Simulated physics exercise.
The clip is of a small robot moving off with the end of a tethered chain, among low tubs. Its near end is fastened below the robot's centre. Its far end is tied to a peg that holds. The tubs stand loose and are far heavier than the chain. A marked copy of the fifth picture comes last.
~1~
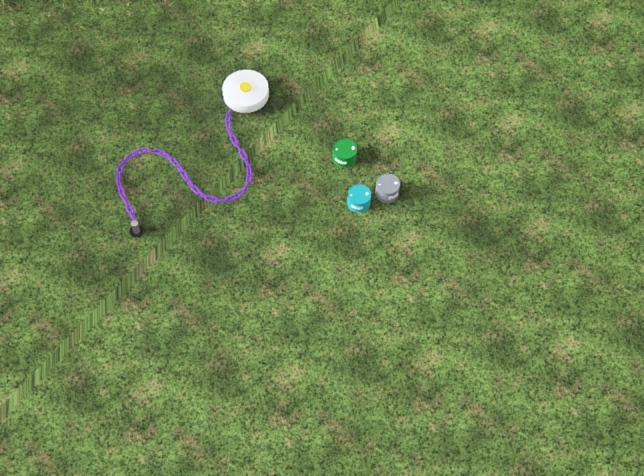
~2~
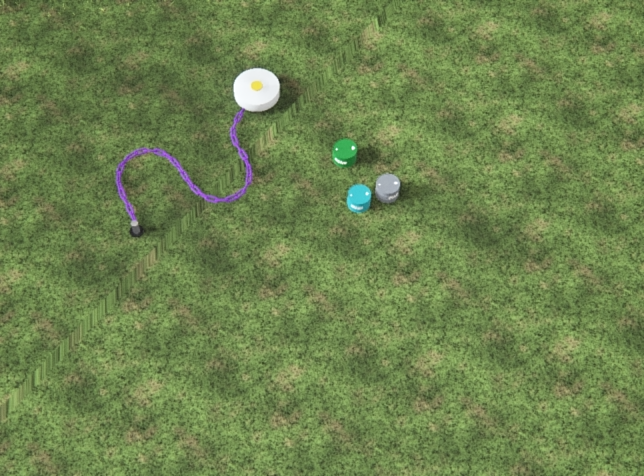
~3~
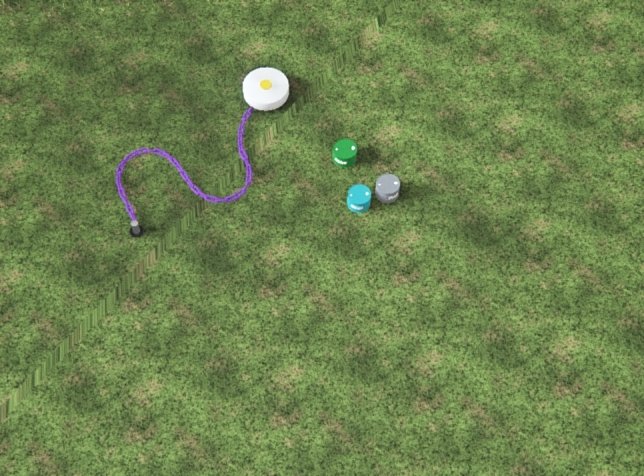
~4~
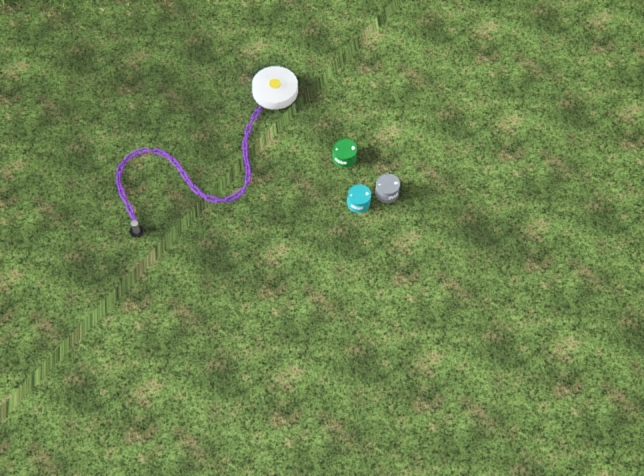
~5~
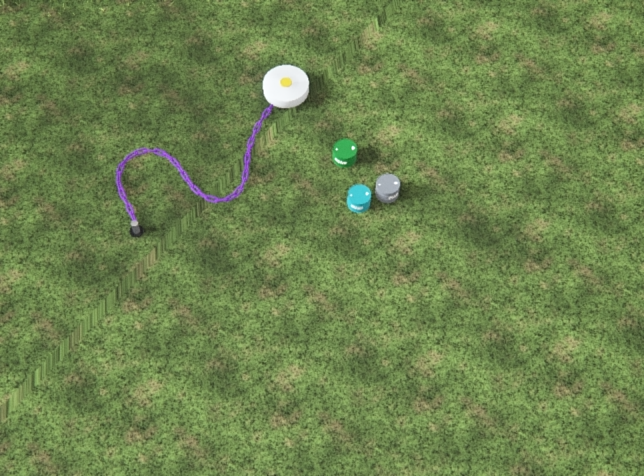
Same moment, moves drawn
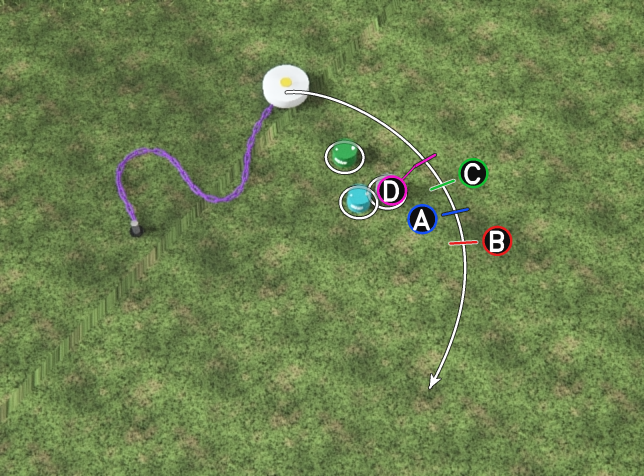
On a patch of grass, a round white robot with a yellow centre slid slowly a short way right, drawing the near end of a curvy purple chain along, while three small tubs stayed still.
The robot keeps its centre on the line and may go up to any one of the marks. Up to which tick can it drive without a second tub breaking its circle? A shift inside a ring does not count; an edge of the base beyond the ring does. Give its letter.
B.
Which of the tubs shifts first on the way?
The green one.
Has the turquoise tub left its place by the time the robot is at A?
By then, no.
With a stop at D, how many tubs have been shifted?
The count is none.
On the marked copy, A at (455, 212); B at (463, 243); C at (442, 185); D at (425, 161); the route from (286, 92) via (448, 196) to (430, 388).
Following B. Soon after the start, robot (372, 112).
Later, robot (437, 170).
In the end, robot (464, 238); green tub (345, 168); one over the rings.
As for the rest, A is within the limit but short; C is within the limit but short; D is within the limit but short.
